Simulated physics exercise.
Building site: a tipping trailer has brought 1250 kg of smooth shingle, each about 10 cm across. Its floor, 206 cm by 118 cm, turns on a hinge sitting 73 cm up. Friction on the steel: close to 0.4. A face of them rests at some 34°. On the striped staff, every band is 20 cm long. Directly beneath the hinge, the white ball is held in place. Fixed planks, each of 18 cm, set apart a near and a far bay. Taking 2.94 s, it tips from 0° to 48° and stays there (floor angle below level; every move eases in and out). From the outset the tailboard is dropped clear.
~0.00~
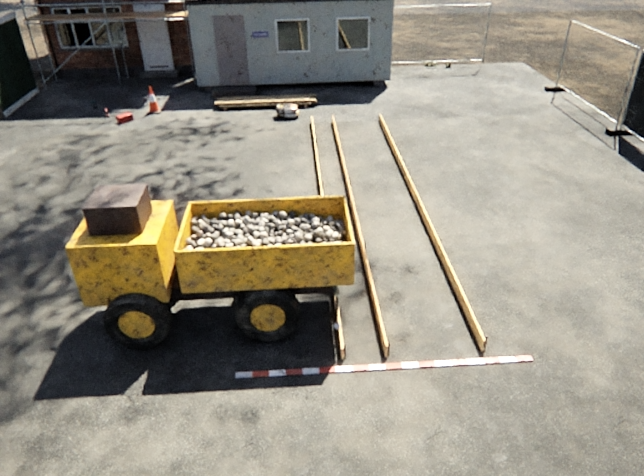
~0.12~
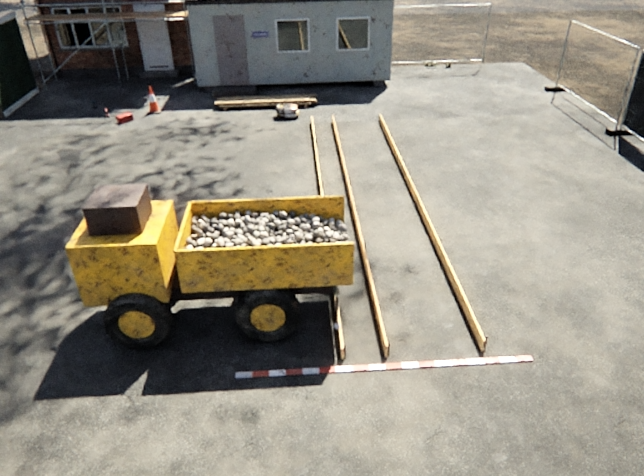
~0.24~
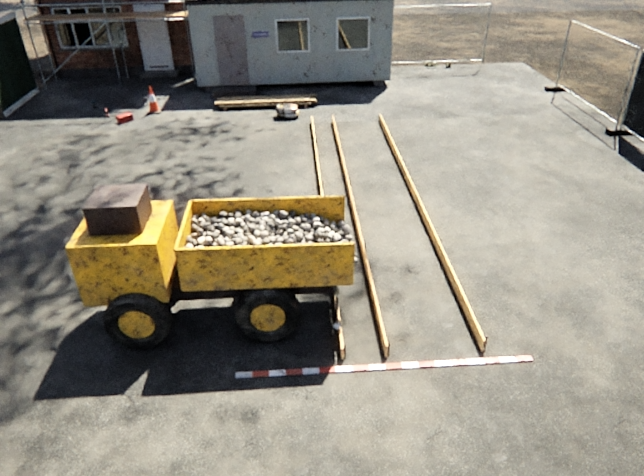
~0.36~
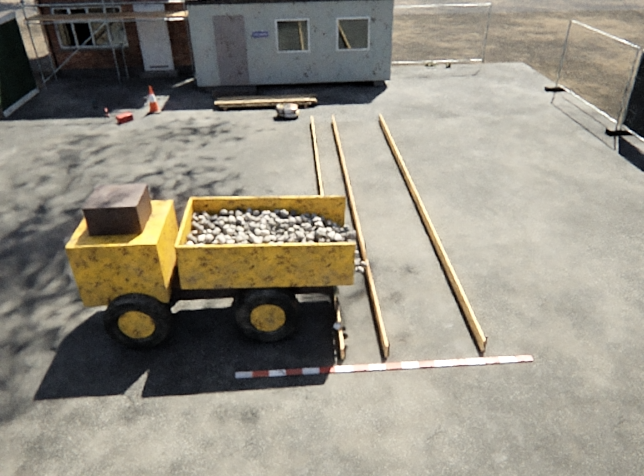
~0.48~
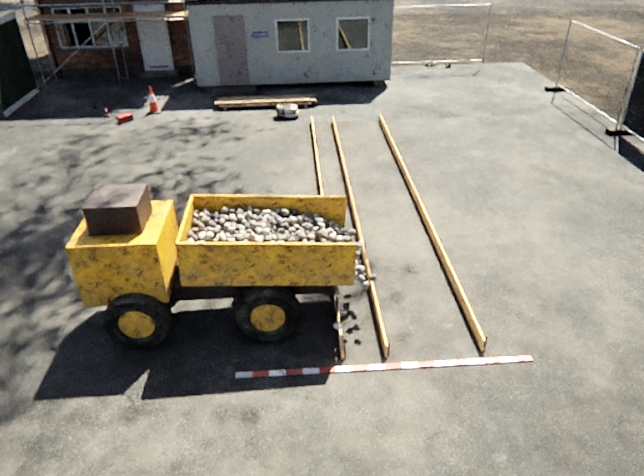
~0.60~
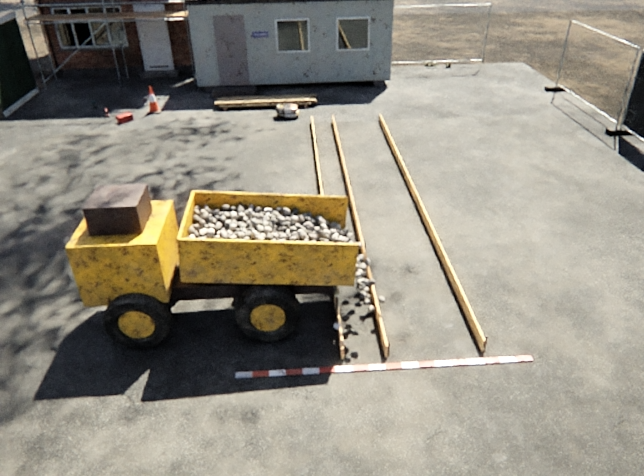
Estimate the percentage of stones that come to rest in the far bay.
I would say roughly 75 per cent.
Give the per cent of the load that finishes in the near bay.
Around 25 per cent of the load ends up there.
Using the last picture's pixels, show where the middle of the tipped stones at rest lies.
I'd put it close to (407, 296).
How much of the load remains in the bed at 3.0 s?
Around 0 per cent, still inside.
After 2.2 s the floor is at 40°; 46 % in the bed, 25 % in the near bay, 29 % in the far bay; the foremost stones are at (433, 289).
After 3.0 s the floor is at 48°; 0 % in the bed, 24 % in the near bay, 75 % in the far bay, 1 % past the last board; the foremost stones are at (473, 293).
After 3.4 s the floor is at 48°; 0 % in the bed, 24 % in the near bay, 75 % in the far bay, 1 % past the last board; the foremost stones are at (485, 291).
After 6.4 s the floor is at 48°; 0 % in the bed, 24 % in the near bay, 75 % in the far bay, 2 % past the last board; the foremost stones are at (491, 290).
